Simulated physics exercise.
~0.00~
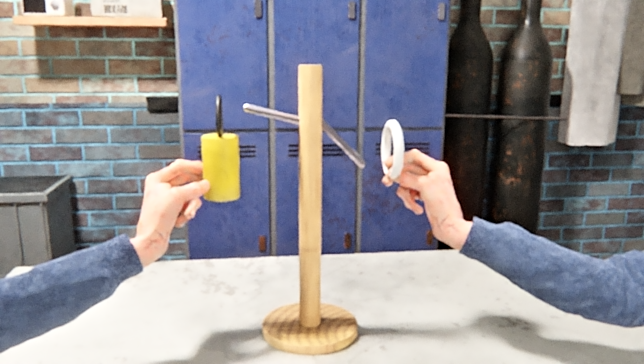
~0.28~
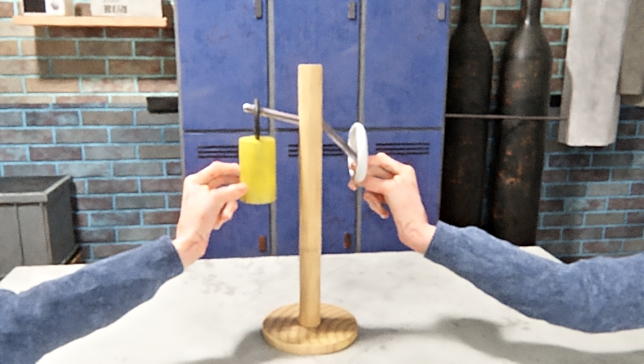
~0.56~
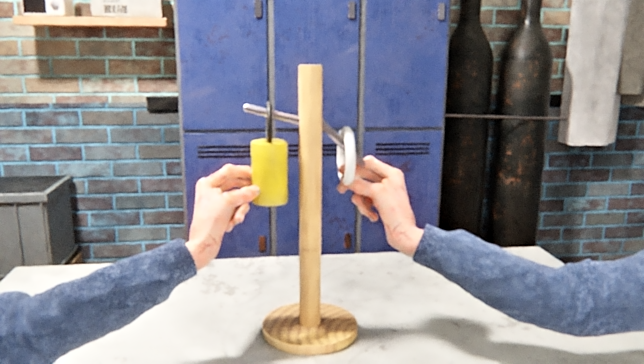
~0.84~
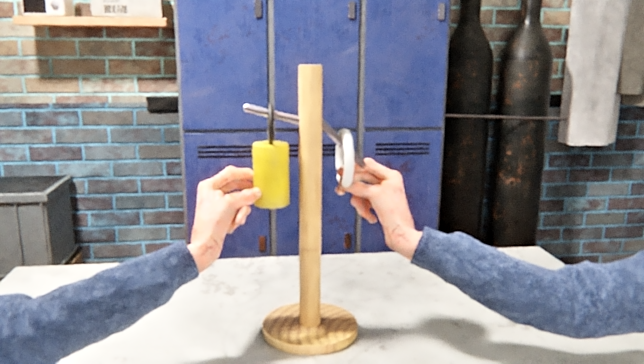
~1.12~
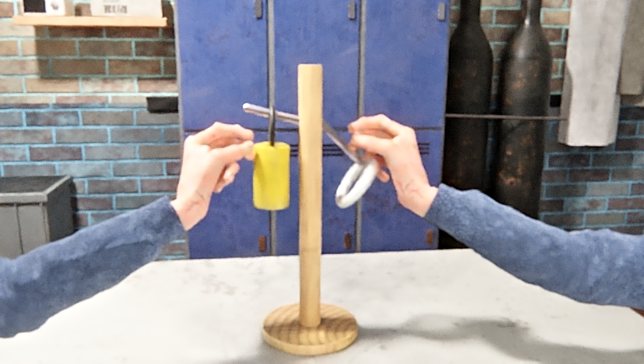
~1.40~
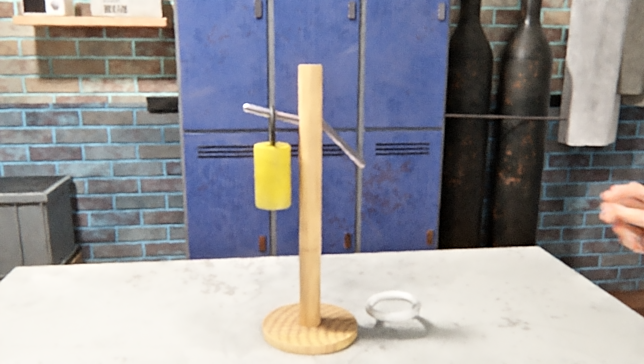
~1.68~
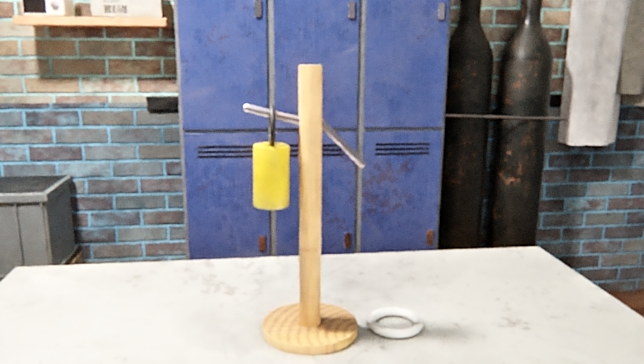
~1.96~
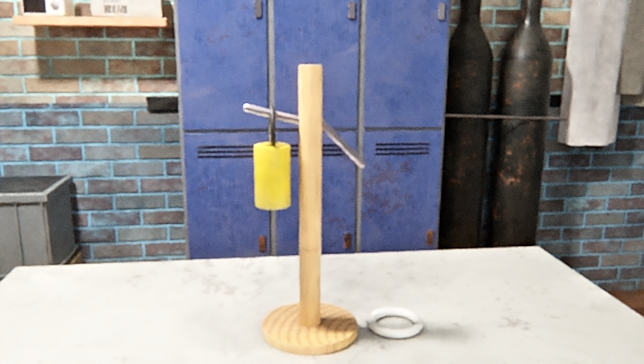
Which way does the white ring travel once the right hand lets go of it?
It moves down, slipping off the sloping peg and dropping to the table beside the stand's base.
A yellow cylinder with a dark loop and a white ring, each held in a hand, move inward toward a wooden stand on a pale table. The left hand brings the cylinder's loop to the left peg, while the right hand slips the ring onto the right peg, which slopes downward. Both hands hold still briefly, then let go and draw back. The cylinder stays hanging, but the ring tilts, slides off its peg and drops to the table. It ends lying flat beside the round base, with the yellow cylinder still hanging on the left.
